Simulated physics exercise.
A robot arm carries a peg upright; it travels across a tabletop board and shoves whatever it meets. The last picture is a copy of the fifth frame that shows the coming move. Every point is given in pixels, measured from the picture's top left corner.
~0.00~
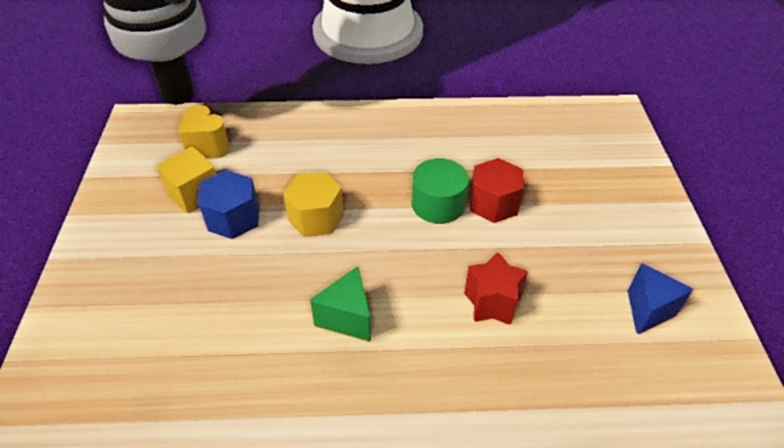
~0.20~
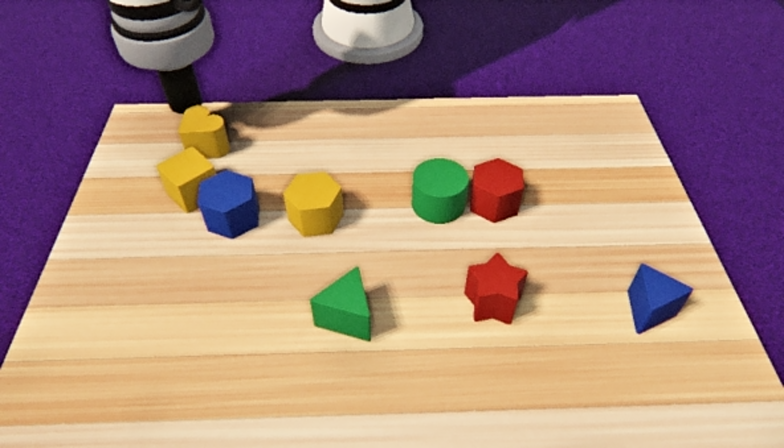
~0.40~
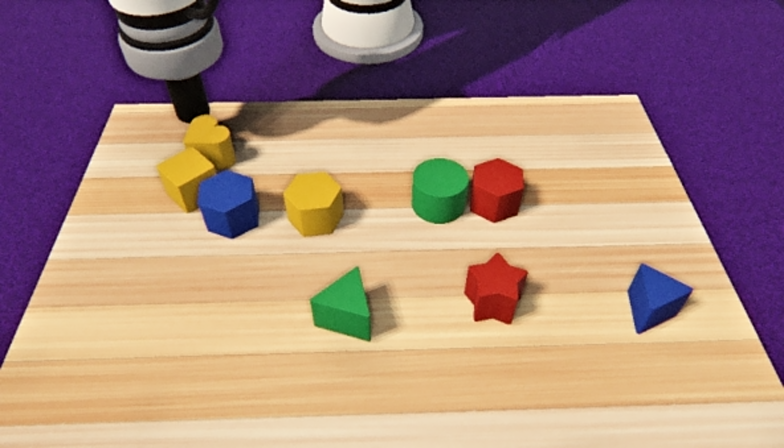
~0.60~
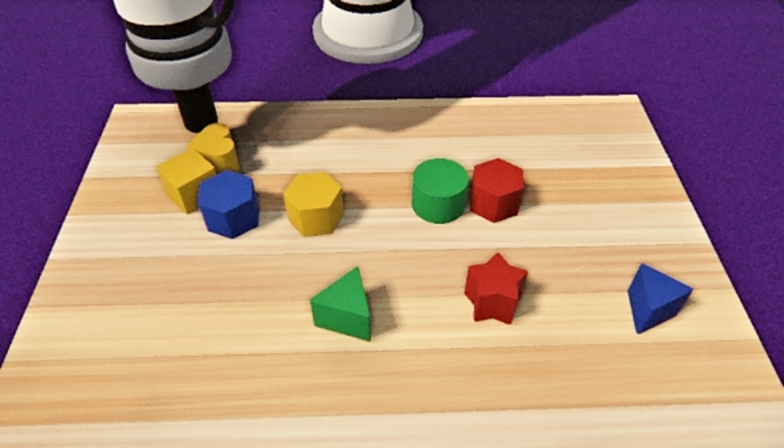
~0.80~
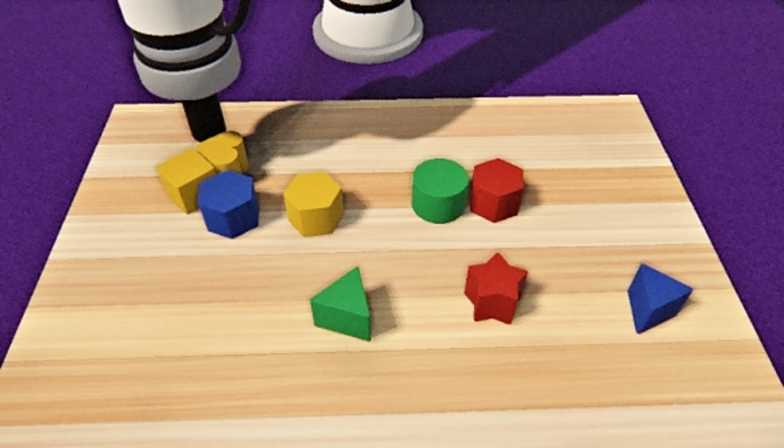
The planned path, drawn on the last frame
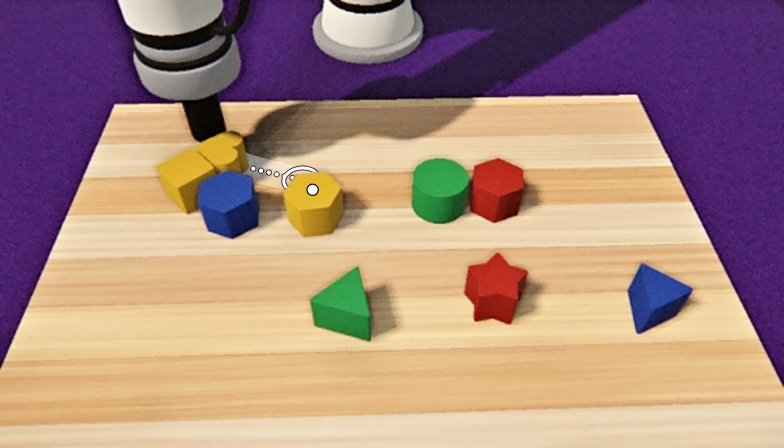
The clip shows coloured blocks on a wooden board over a purple surface as a black peg on a robotic arm moves in and nudges the yellow heart slightly down and right, beside the yellow and blue blocks, which stay still.
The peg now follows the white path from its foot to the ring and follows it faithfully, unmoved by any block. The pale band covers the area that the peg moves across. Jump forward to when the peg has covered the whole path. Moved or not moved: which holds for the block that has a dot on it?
It is left in place.
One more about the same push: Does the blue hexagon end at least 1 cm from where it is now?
Yes
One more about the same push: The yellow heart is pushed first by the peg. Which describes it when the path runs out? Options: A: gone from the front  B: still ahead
The answer is A.
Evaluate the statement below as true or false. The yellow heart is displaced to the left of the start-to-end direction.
The statement is incorrect.
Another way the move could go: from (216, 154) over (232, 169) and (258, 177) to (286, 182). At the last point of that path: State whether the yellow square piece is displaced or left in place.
The yellow square piece keeps its place.
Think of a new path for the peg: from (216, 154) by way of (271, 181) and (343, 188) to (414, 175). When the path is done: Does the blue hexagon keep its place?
No - that is not the case.
Drawn move, from (216, 154) over (256, 169) to (301, 180); the dot is on the yellow hexagon.
The first path, step by step. Halfway along, peg at (252, 149); yellow heart at (253, 166), turned 40° clockwise; blue hexagon at (228, 205), turned 20° clockwise.
At the end, peg at (298, 159); yellow heart at (264, 173), turned 60° clockwise; blue hexagon at (228, 208), turned 30° clockwise; yellow hexagon still.
